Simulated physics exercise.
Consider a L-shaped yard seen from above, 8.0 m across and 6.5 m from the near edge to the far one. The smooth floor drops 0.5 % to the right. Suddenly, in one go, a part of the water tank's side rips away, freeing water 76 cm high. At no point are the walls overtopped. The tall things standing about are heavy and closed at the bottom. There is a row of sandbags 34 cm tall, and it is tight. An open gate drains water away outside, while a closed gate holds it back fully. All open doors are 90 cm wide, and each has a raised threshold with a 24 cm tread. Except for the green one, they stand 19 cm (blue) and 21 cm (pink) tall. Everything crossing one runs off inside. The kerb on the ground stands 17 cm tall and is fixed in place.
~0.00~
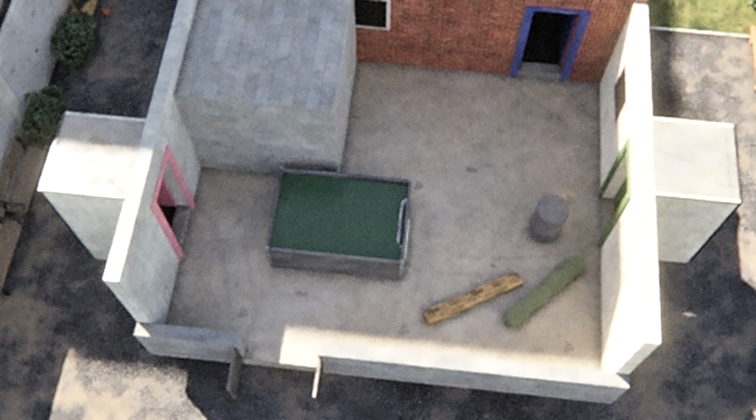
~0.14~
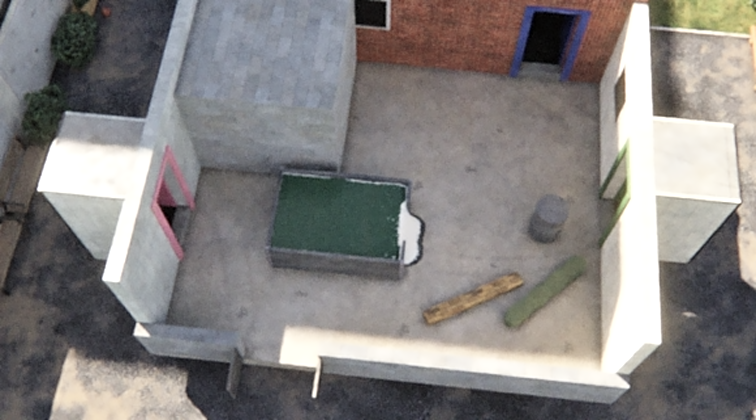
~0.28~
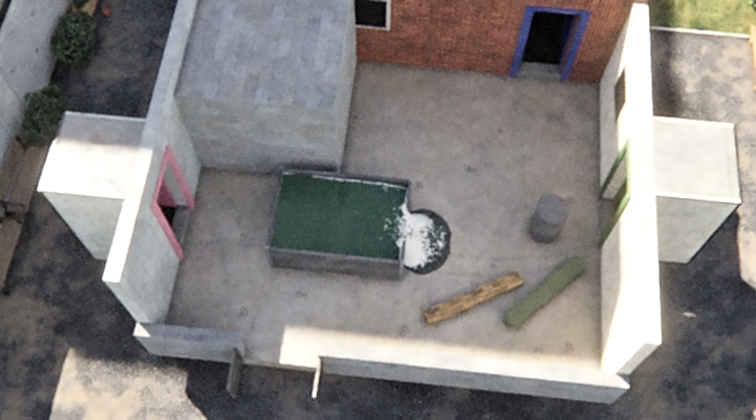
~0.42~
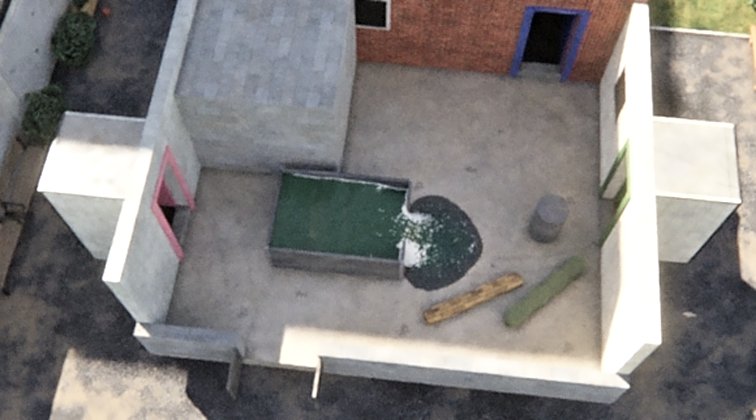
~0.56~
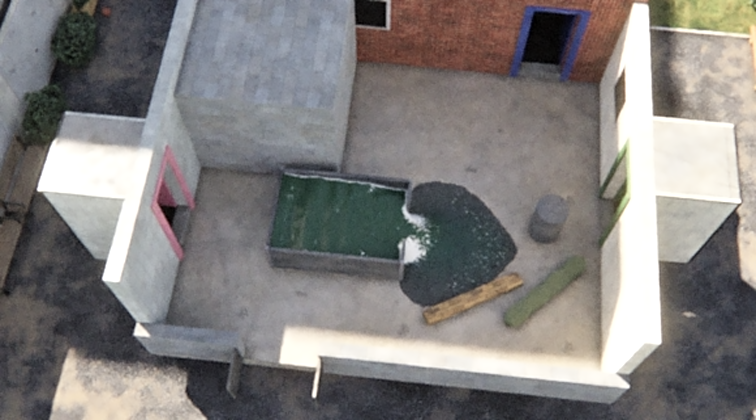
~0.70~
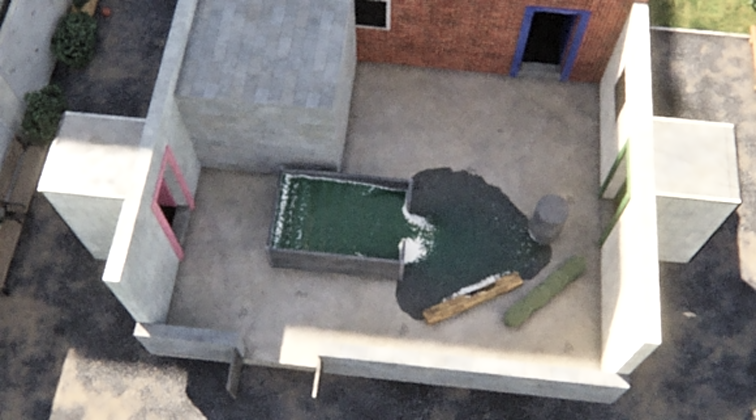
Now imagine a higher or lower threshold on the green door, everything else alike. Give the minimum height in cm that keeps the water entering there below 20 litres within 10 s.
It would need to be at least 20 cm high.
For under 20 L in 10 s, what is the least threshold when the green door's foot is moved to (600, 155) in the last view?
It needs roughly 16 cm.
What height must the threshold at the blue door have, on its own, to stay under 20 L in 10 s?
Roughly 14.0 cm at the blue door.
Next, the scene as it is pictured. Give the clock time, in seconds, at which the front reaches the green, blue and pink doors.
Front log: Green = 1.4 s, blue = 2.8 s, pink = 9.5 s.
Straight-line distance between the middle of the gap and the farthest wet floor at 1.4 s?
4.2 m.
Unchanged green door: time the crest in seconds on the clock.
Peak time: Around 3.0 s.
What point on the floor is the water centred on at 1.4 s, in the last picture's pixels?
Look at about (387, 236) in the last view.
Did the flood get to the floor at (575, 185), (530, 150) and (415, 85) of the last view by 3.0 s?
One after another they are soaked, soaked, then bone dry.
After 1.4 s water covers 25 % of the floor, deepest (42 cm) near (410, 244); it has not reached the green door.
After 3.0 s water covers 45 % of the floor, deepest (36 cm) near (588, 90); 17 cm at the green door, 81 litres in over its 8 cm threshold.
After 10.0 s water covers 90 % of the floor, deepest (14 cm) near (352, 188); 10 cm at the green door, 201 litres in over its 8 cm threshold.
At the green door as built, the water arrived by 1.5 s and peaked near 17 cm at 3.0 s.
Run again over the same 10 s with other heights there, 39 litres in over 17 cm, 9 litres over 23 cm. The limit of 20 litres is kept from about 20 cm up.
